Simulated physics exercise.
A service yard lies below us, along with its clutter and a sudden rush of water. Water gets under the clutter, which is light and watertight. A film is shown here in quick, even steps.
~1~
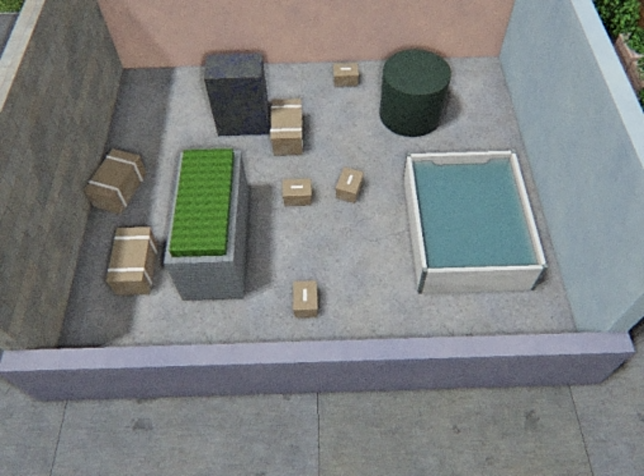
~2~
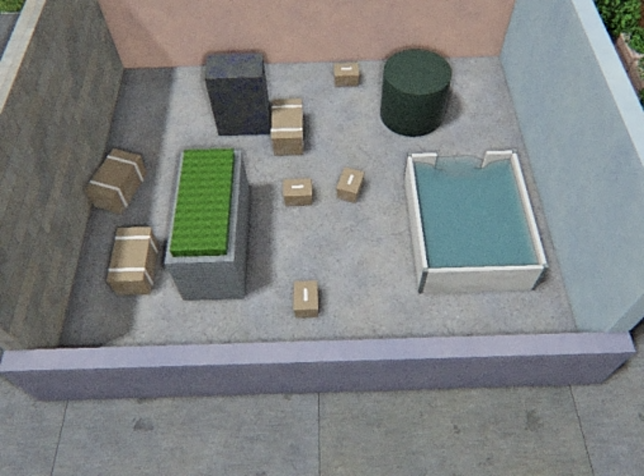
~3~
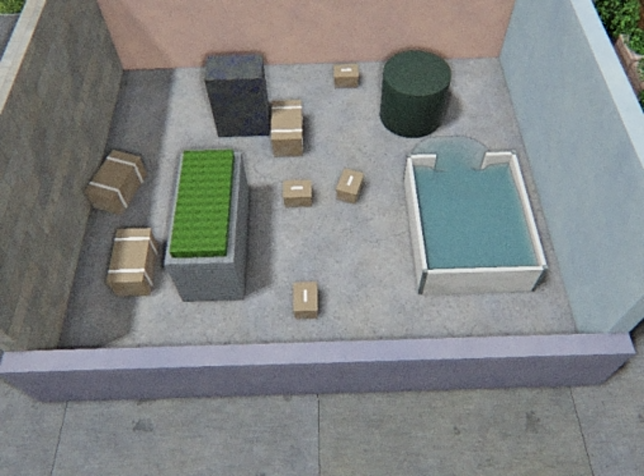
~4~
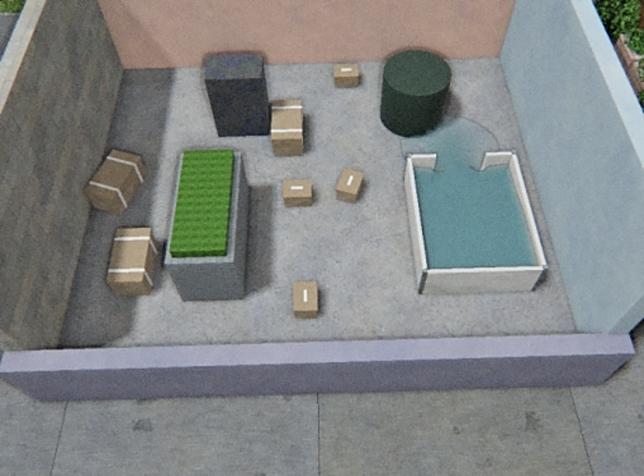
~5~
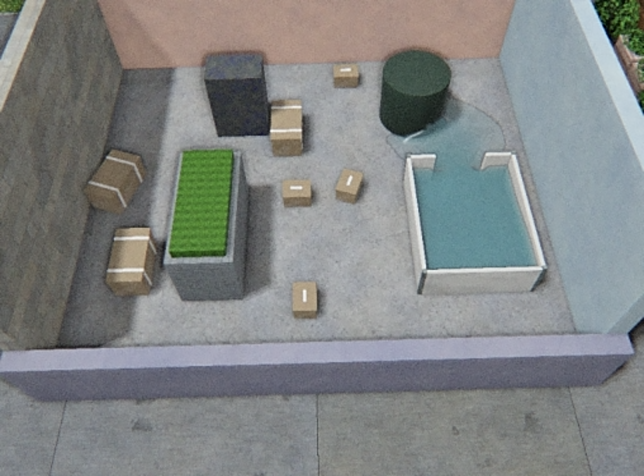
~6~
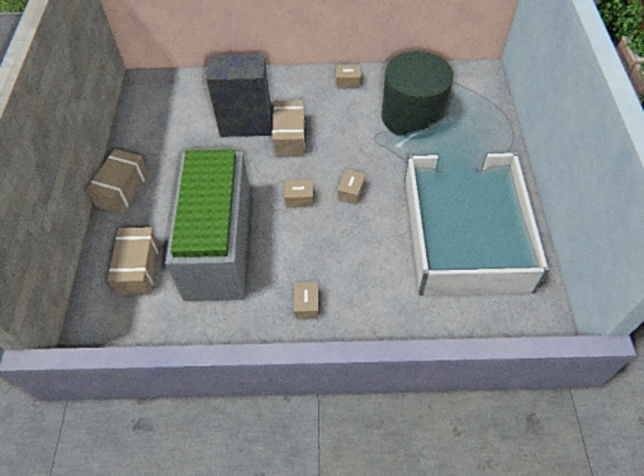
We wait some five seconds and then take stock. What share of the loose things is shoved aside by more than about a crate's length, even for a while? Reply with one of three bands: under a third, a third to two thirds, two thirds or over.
Under a third.
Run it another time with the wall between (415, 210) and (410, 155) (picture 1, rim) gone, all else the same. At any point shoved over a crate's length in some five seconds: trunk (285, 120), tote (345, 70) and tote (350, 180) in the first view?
Never got that far, never got that far, got that far.
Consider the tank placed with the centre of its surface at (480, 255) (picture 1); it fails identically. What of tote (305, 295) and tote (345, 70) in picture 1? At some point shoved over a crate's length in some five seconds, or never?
Findings in sequence - stopped sooner; reached that distance.
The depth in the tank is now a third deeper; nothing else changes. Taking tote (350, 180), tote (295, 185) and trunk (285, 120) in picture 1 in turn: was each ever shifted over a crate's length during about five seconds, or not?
The first came up short, the next did it, and the last came up short.
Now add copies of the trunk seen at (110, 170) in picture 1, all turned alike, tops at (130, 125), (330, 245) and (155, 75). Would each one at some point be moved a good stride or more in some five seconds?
In order: Hardly budges, hardly budges, then hardly budges.
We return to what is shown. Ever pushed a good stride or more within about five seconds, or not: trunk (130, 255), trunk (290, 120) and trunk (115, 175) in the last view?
The first one stayed within range, the second stayed within range and the third stayed within range.
A moment on, 0 of 8 are well off their spots; 0 afloat.
Next, 0 of 8 are well off their spots; 0 afloat.
Later, 0 of 8 are well off their spots; 0 afloat.
In the end, 2 of 8 are well off their spots, and 2 have been at some point; 1 afloat.
